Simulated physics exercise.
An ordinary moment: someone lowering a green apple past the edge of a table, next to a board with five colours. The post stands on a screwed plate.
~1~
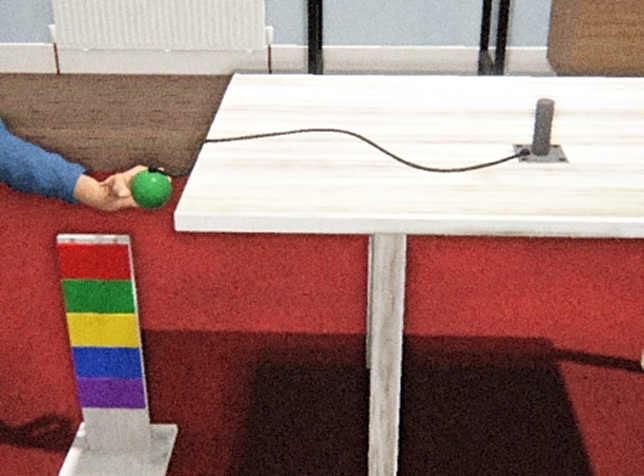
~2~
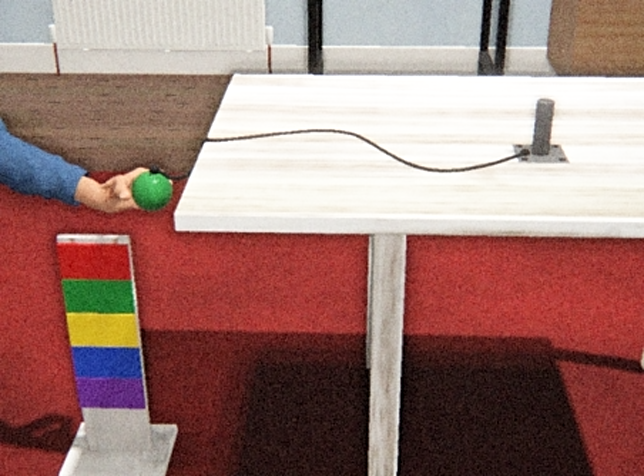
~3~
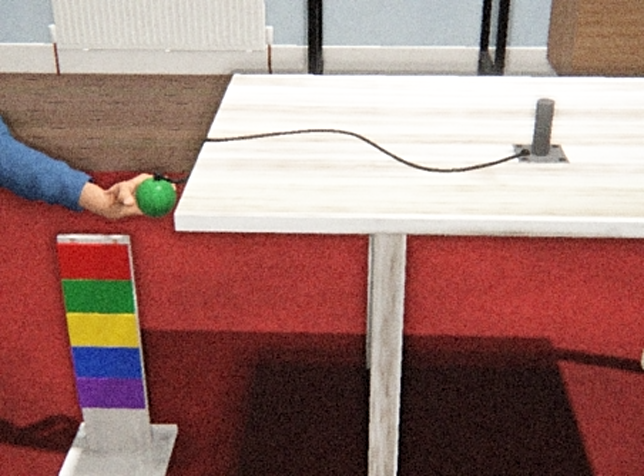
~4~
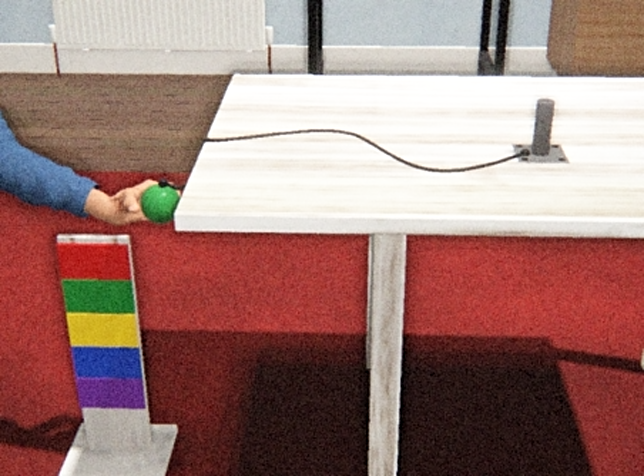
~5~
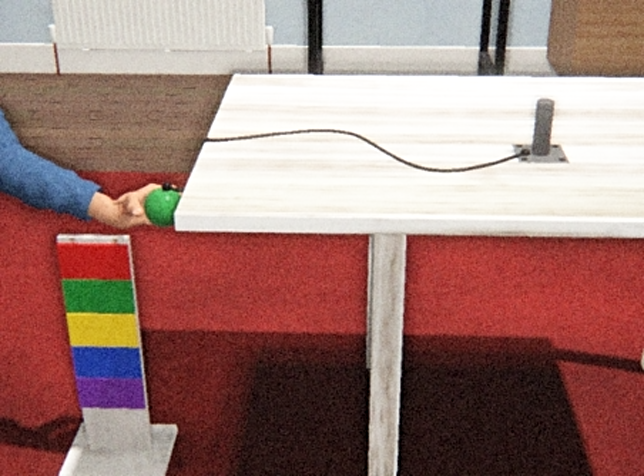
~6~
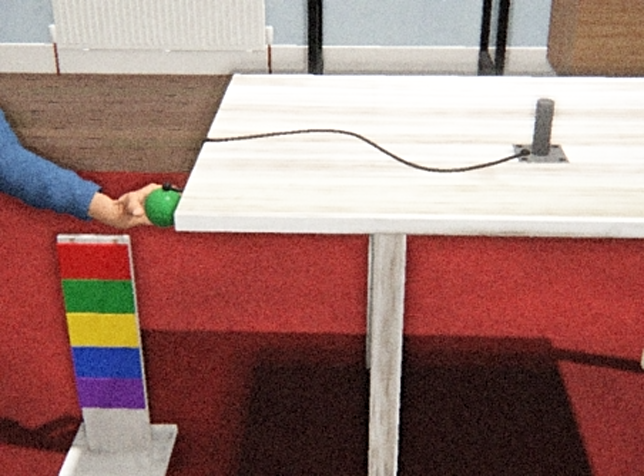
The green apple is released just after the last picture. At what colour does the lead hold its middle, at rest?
Its centre hangs level with the green band.
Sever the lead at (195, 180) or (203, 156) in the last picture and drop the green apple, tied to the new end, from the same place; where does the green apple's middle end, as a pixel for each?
About (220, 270) and (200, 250).
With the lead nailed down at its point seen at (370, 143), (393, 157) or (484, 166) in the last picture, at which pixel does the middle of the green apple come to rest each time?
About (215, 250), (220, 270) and (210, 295).
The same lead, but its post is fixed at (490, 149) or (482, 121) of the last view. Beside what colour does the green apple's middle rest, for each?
Taking them in turn: Yellow; yellow.
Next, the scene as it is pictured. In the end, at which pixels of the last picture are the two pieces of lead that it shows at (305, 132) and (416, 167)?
Near (238, 148) and (396, 151).
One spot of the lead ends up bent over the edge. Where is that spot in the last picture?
It lies at about (267, 136).
Soon after, apple near (223, 279); level with green.
After that, apple near (186, 299); level with green.
In the end, apple near (207, 298); level with green. Its middle rests at the green band.
